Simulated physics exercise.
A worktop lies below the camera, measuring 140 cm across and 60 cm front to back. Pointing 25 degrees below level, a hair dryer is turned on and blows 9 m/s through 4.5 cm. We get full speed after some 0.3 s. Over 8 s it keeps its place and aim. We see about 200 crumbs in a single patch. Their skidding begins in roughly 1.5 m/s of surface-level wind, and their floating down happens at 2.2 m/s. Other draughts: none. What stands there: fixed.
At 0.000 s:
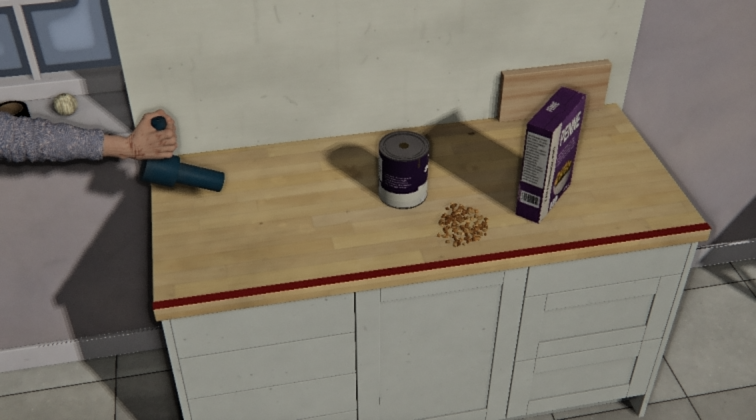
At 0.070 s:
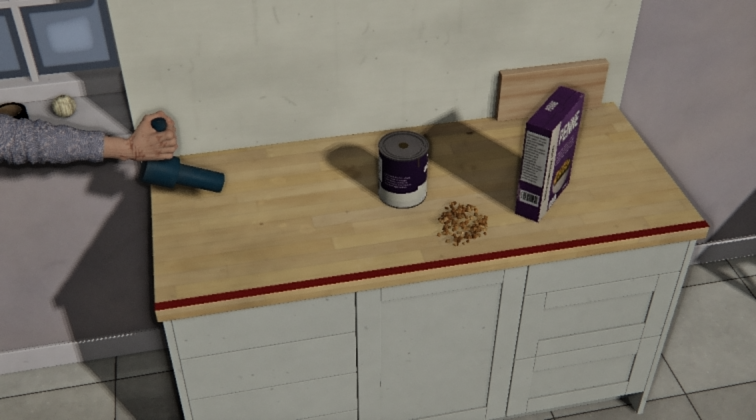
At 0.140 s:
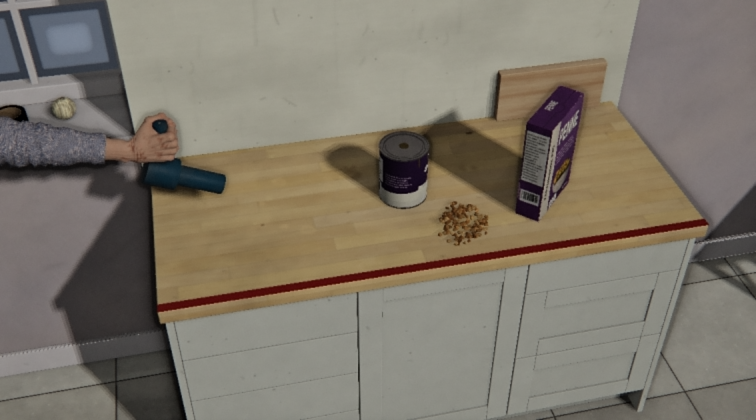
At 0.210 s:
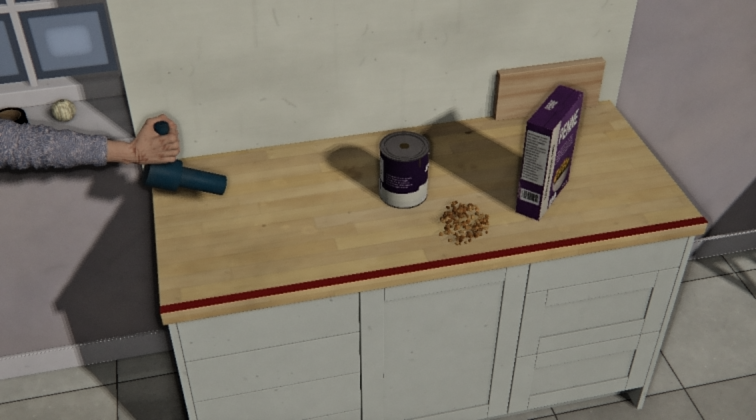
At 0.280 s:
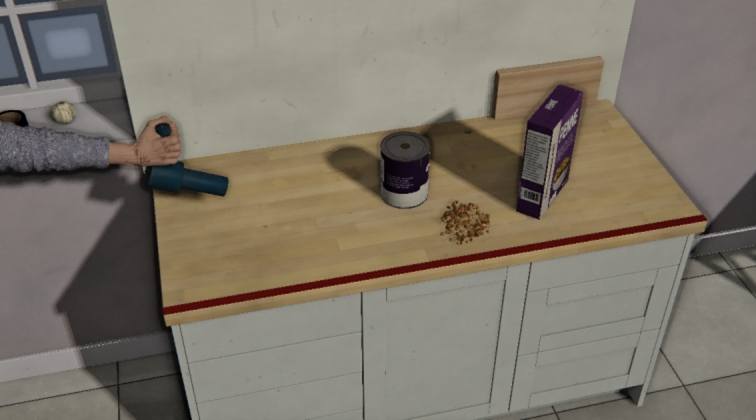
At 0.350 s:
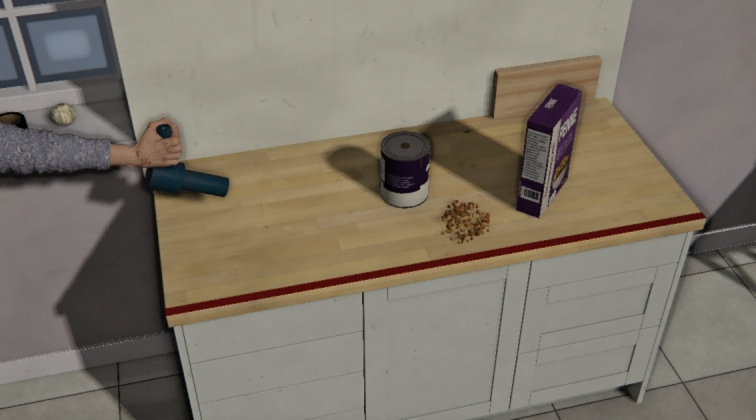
The clip opens on a wooden worktop with a red front edge, where a hand at the left holds a dark teal hair dryer pointing right, toward a tin, a patch of crumbs and a purple carton. The view shifts very slightly, while the hand keeps its grip and the crumbs stay still.
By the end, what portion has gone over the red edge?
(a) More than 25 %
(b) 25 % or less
Option a: More than 25 %.
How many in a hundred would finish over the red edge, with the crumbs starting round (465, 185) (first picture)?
0 per cent.
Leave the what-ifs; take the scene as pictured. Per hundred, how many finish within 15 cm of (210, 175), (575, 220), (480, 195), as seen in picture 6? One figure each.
I would say some 0 %, 20 % and 15 % respectively.
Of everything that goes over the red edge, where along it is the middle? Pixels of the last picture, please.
The middle crossing sits close to (595, 239) in the last picture.
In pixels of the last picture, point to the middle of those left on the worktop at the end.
Near (549, 216).
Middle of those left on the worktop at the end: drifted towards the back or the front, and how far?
It has moved to the near edge by around 5 cm.
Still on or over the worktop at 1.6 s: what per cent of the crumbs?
That works out to roughly 40 % remaining.
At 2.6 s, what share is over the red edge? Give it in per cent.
60 per cent, roughly.
After 1.6 s the count stands so, 58 % are over the red edge; the middle of those still in play is near (554, 218).
After 2.6 s the count stands so, 60 % are over the red edge; the middle of those still in play is near (544, 216).
After 4.4 s the count stands so, 62 % are over the red edge; the middle of those still in play is near (531, 217).
After 8.0 s, at the end, 63 % are over the red edge; the middle of those still in play is near (549, 216).
